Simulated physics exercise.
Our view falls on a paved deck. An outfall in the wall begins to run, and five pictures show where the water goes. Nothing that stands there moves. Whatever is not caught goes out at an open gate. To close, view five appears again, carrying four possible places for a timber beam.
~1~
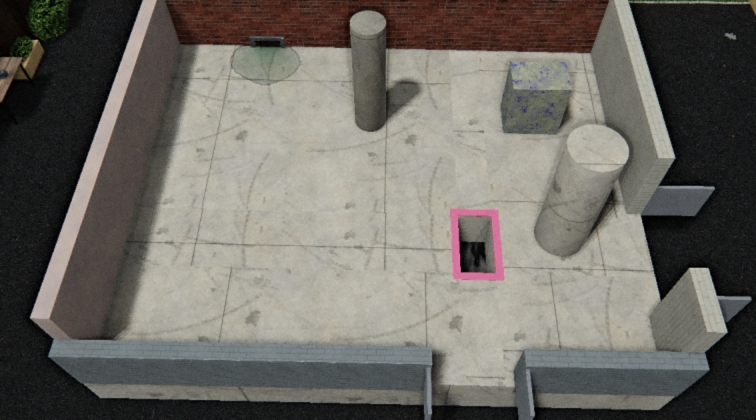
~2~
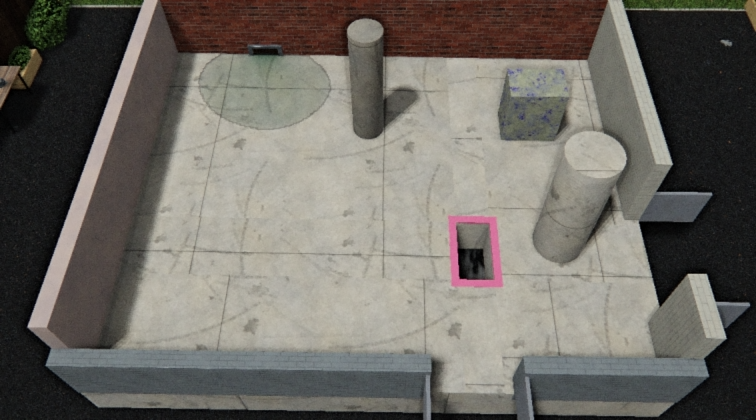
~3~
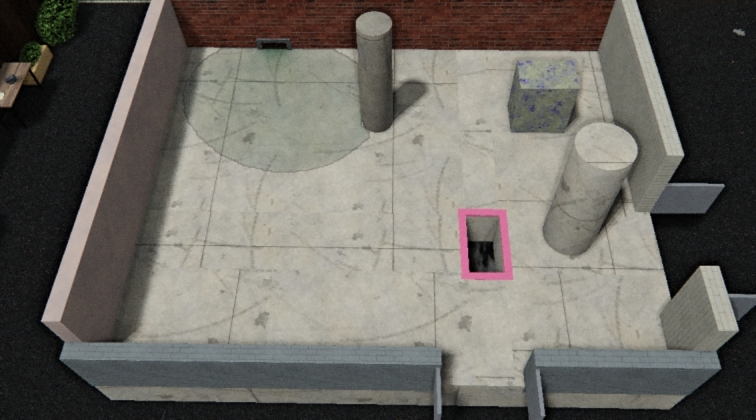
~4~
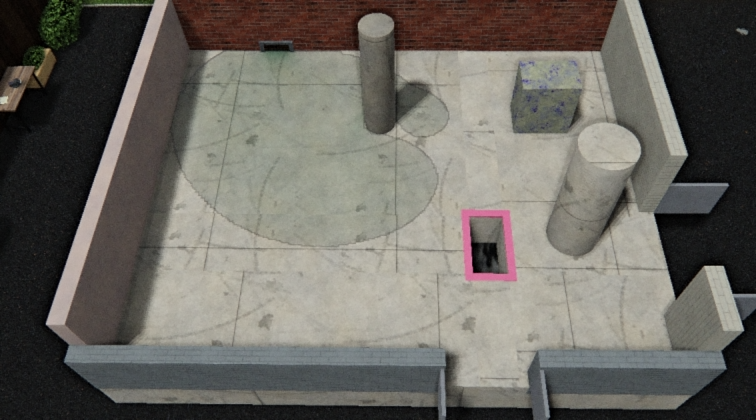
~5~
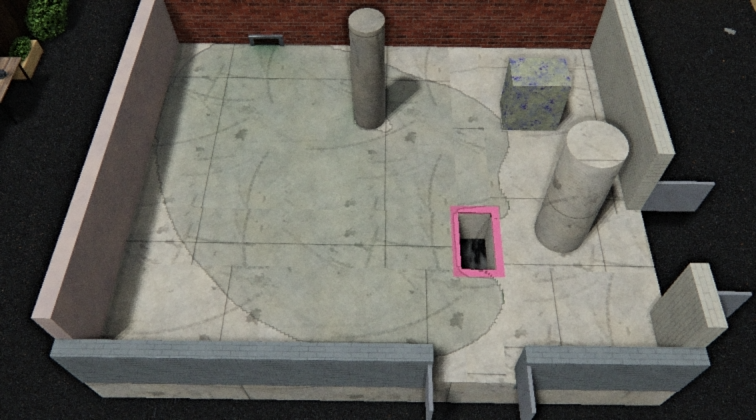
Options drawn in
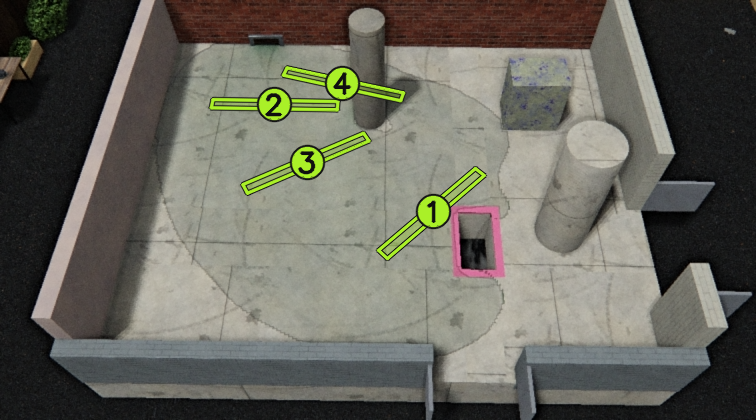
On a paved deck bounded by low walls and a brick wall, a small greenish wet patch lies below an outlet at the back left. It spreads outward across the floor, wrapping around the slender column. The patch then widens toward the front and right, reaching the pink-rimmed pit and surrounding its left side.
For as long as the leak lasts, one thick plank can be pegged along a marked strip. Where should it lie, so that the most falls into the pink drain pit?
4.
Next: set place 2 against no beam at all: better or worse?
Place 2 is worse.
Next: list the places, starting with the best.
4, 2, 3, 1.
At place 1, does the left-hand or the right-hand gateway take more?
The right one.
On the marked copy, 1 from (382, 254) to (479, 172); 2 from (212, 103) to (337, 105); 3 from (245, 188) to (366, 137); 4 from (285, 71) to (402, 96).
Choosing 1, next to none of the stream goes into the pink drain pit, about 99 % out by the gates.
Choosing 2, about 13 % of the stream goes into the pink drain pit, about 85 % out by the gates.
Choosing 3, about 9 % of the stream goes into the pink drain pit, about 89 % out by the gates.
Choosing 4, about 18 % of the stream goes into the pink drain pit, about 82 % out by the gates.
